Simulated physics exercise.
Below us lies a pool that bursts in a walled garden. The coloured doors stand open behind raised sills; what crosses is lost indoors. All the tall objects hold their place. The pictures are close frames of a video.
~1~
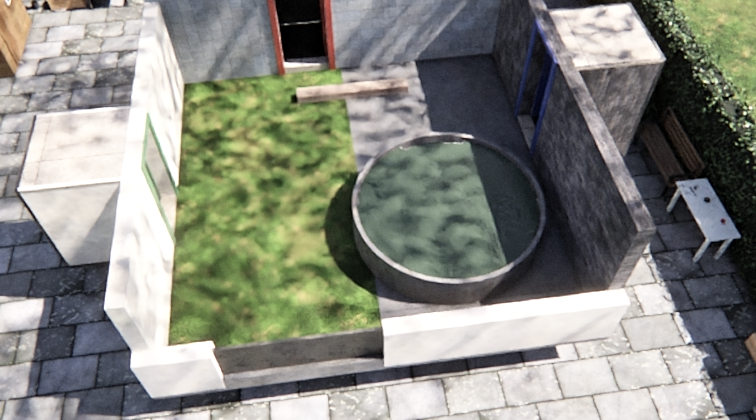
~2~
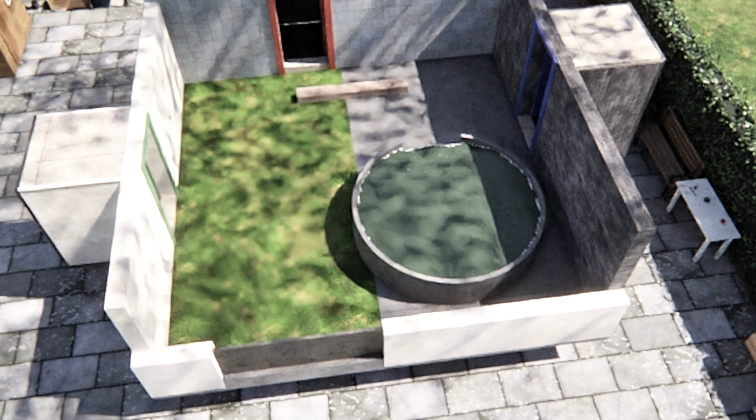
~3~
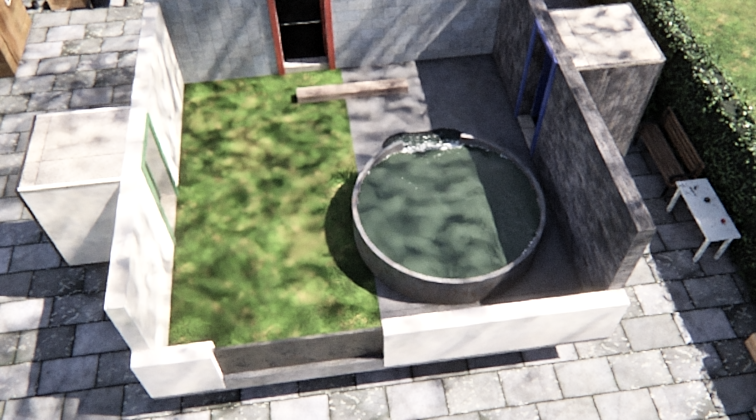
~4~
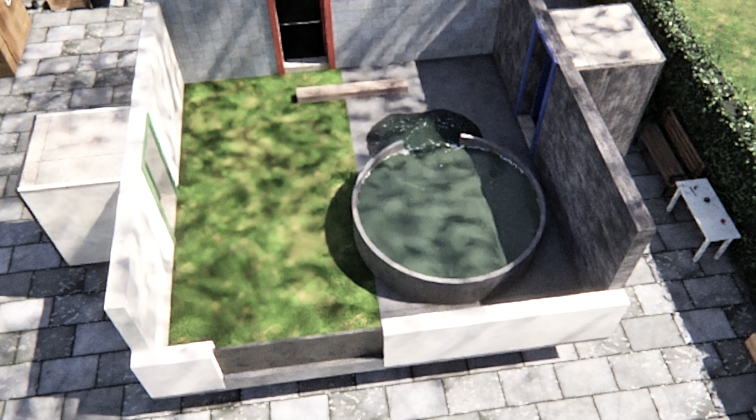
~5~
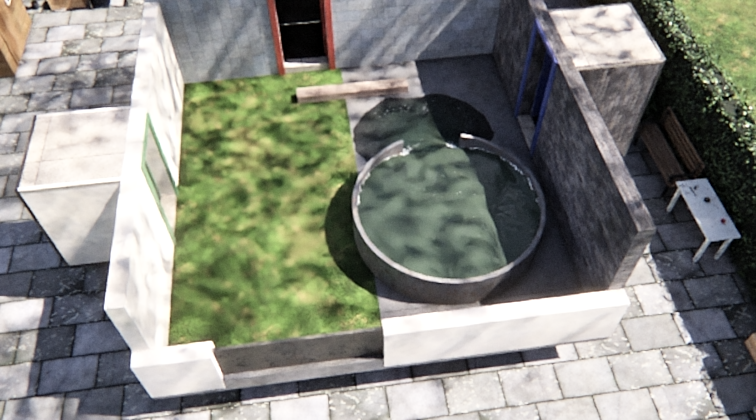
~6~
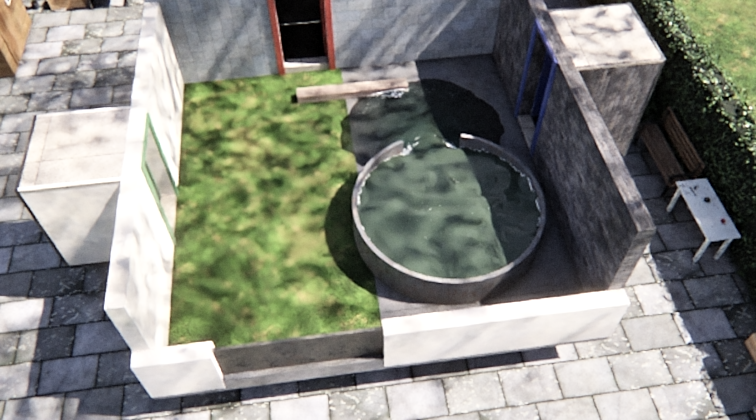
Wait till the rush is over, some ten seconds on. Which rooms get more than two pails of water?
In the end: The blue door lets in a lot; the red door admits no more than that; the green door admits no more than that.
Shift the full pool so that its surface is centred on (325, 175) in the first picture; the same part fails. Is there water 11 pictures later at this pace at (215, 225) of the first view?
At that place: Free of water.
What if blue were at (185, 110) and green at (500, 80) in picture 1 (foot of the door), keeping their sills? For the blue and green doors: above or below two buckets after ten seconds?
Then: The blue one goes over, the green one passes that mark.
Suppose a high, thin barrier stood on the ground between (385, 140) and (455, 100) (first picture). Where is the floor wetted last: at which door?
The green door.
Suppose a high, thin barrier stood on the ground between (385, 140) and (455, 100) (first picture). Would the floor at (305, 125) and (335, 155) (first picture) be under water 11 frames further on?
In turn: Awash, flooded.
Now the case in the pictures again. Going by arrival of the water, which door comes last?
That is the green one.
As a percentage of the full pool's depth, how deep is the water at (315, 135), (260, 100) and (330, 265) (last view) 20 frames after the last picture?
In turn 10, 10 and 0 in a hundred.
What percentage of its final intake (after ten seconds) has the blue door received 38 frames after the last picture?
I make it 20 per cent.
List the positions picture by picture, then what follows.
Still water in the pool at (448, 204), in the first frame.
The front is at a hidden place, out from the gap on the pool's far side, in the second frame.
The front is at a hidden place, out from the gap on the pool's far side, in the third frame.
The front is at (443, 112), out from the gap on the pool's far side, in the fourth frame.
Water pours out on the pool's far side and has run to (386, 102), in the fifth frame.
Water pours out on the pool's far side and has run to (437, 83), in the sixth frame.
A moment on, water covers 25 % of the floor; the blue door wet at the sill, nothing in, the red door not reached, the green door not reached.
Next, water covers 30 % of the floor; the blue door wet at the sill, nothing in, the red door wet at the sill, nothing in, the green door not reached.
Then, water covers 50 % of the floor; the blue door wet at the sill, nothing in, the red door wet at the sill, nothing in, the green door not reached.
Later, water covers 70 % of the floor; the blue door under two buckets in, the red door wet at the sill, nothing in, the green door wet at the sill, nothing in.
In the end, water covers 100 % of the floor; the blue door over two buckets in, the red door wet at the sill, nothing in, the green door wet at the sill, nothing in.
